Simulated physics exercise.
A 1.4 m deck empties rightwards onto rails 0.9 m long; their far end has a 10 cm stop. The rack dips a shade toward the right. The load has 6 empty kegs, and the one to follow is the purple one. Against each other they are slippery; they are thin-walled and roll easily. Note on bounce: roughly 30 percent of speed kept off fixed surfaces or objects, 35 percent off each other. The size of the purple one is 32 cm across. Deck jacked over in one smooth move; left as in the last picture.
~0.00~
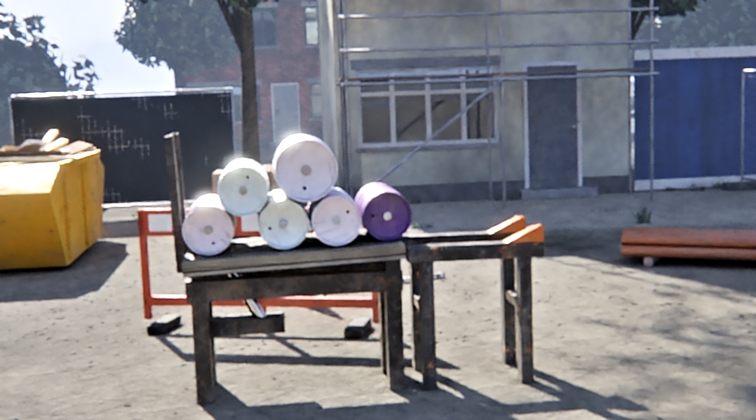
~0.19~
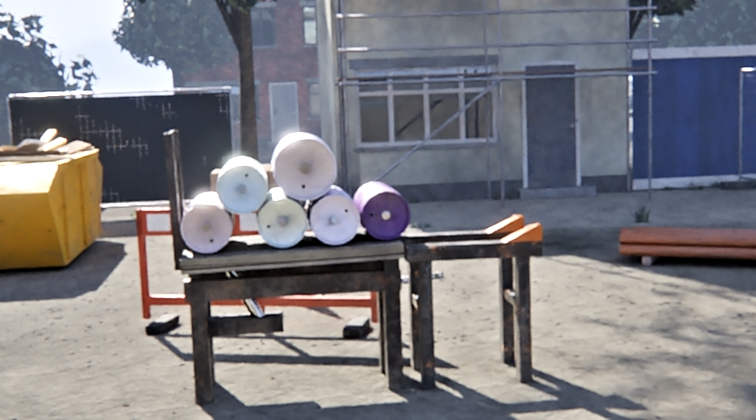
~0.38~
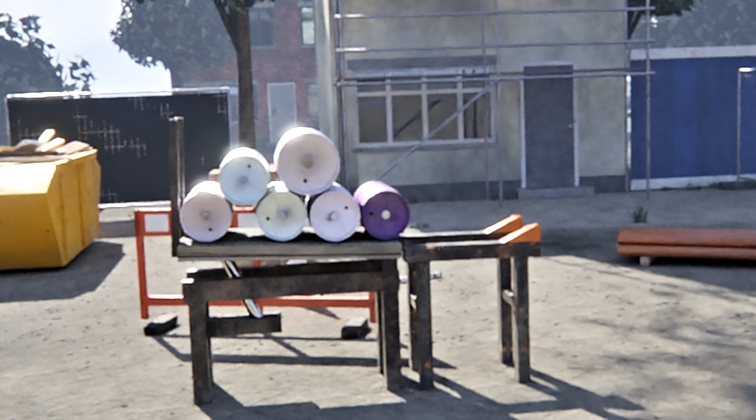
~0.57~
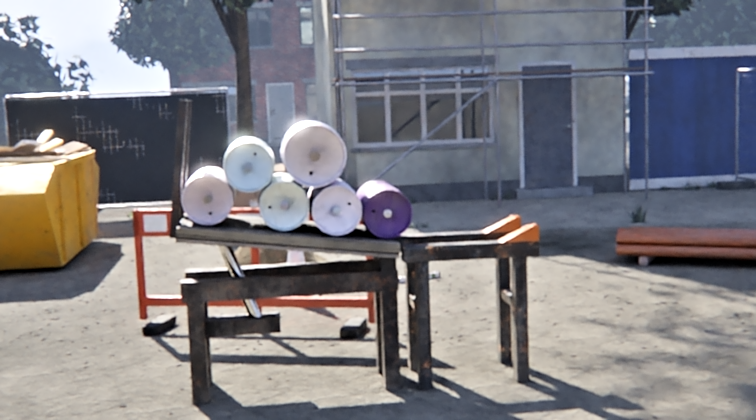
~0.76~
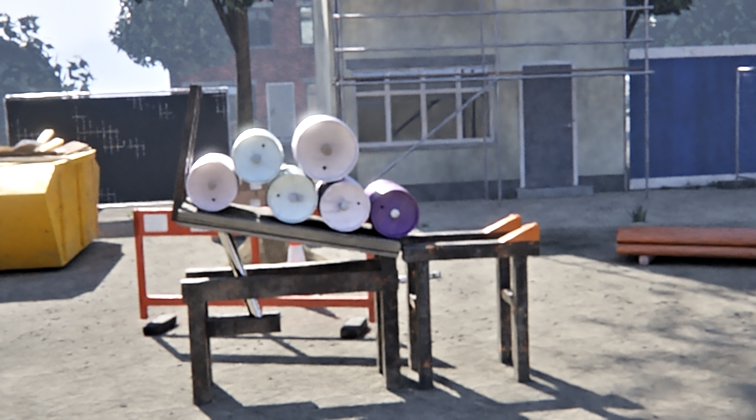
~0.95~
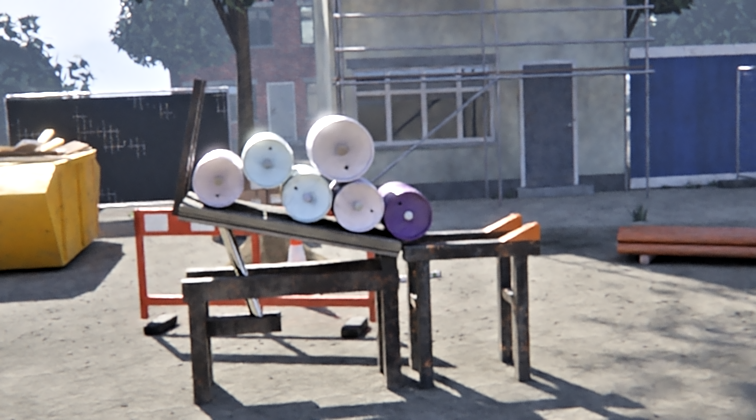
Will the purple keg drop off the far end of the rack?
Purple: Passes the stop.
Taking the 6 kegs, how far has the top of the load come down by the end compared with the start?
0 cm.
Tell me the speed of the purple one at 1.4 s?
It's travelling at about 0.9 m/s.
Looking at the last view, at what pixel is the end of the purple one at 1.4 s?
I'd point to somewhere near (464, 218).
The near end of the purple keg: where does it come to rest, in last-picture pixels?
It comes to rest at about (694, 345).
Then, 1.4 s in, purple is on the rack, 50 cm from the rack's far end, rolling right; 0 of 6 over the stop.
Then, 1.7 s in, purple is on the rack, 20 cm from the rack's far end, rolling right; 0 of 6 over the stop.
Then, 2.2 s in, purple is over the stop and falling; 1 of 6 over the stop.
In the end (4.6 s), purple is over the stop, on the ground; 1 of 6 over the stop.
